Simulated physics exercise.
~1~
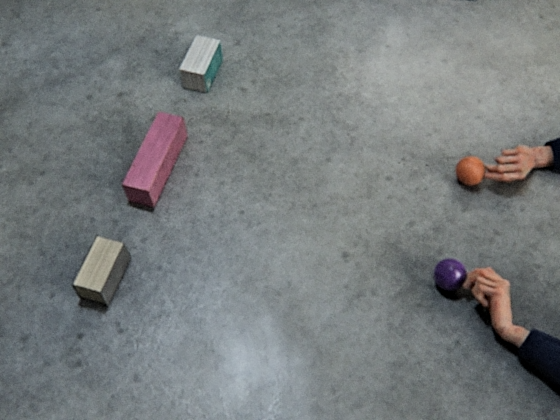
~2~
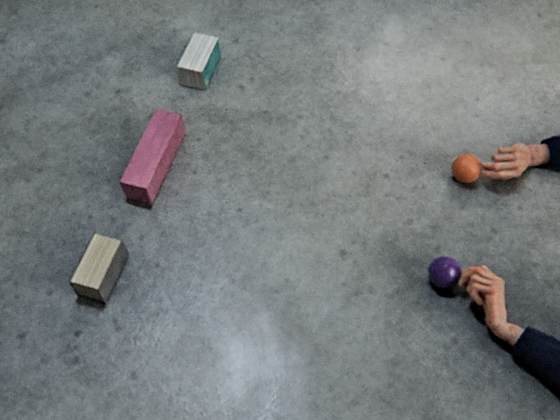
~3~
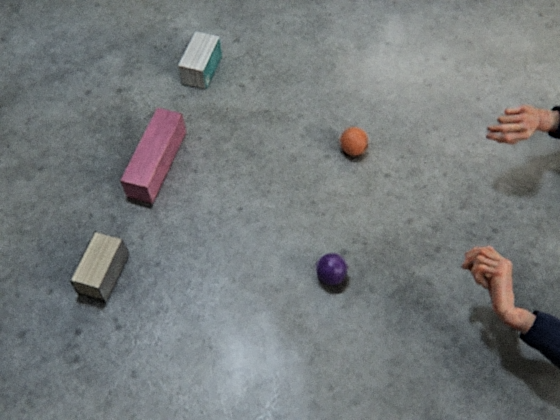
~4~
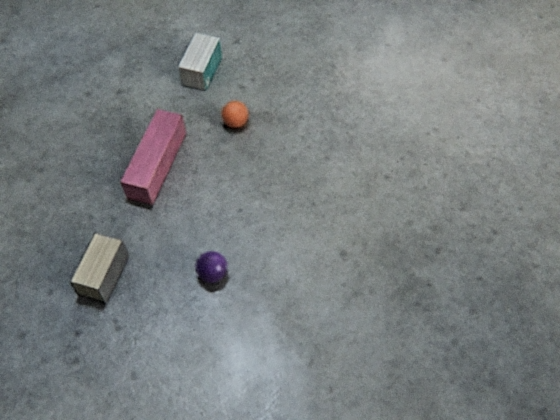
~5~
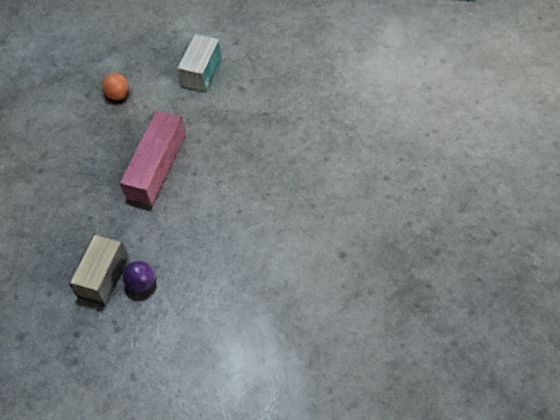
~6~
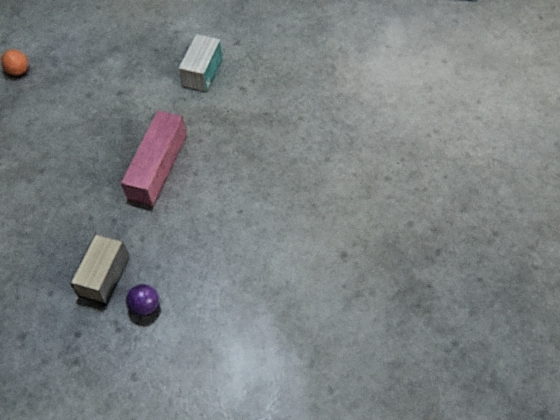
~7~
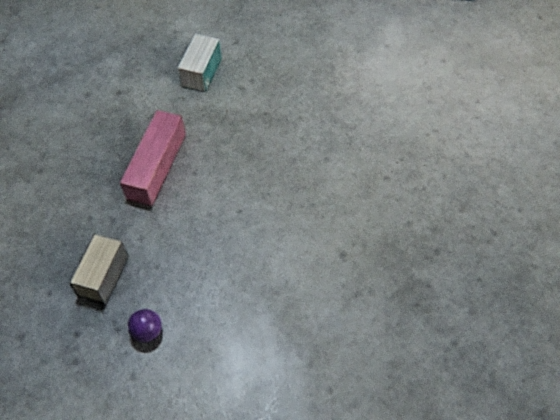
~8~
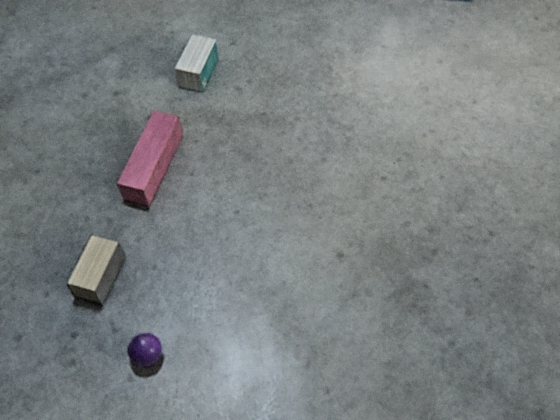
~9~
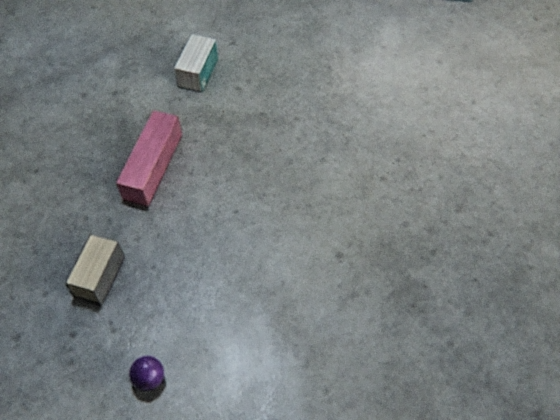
Orange and purple balls rolling left from two hands, the orange passing between blocks and away, the purple hitting one and drifting down.
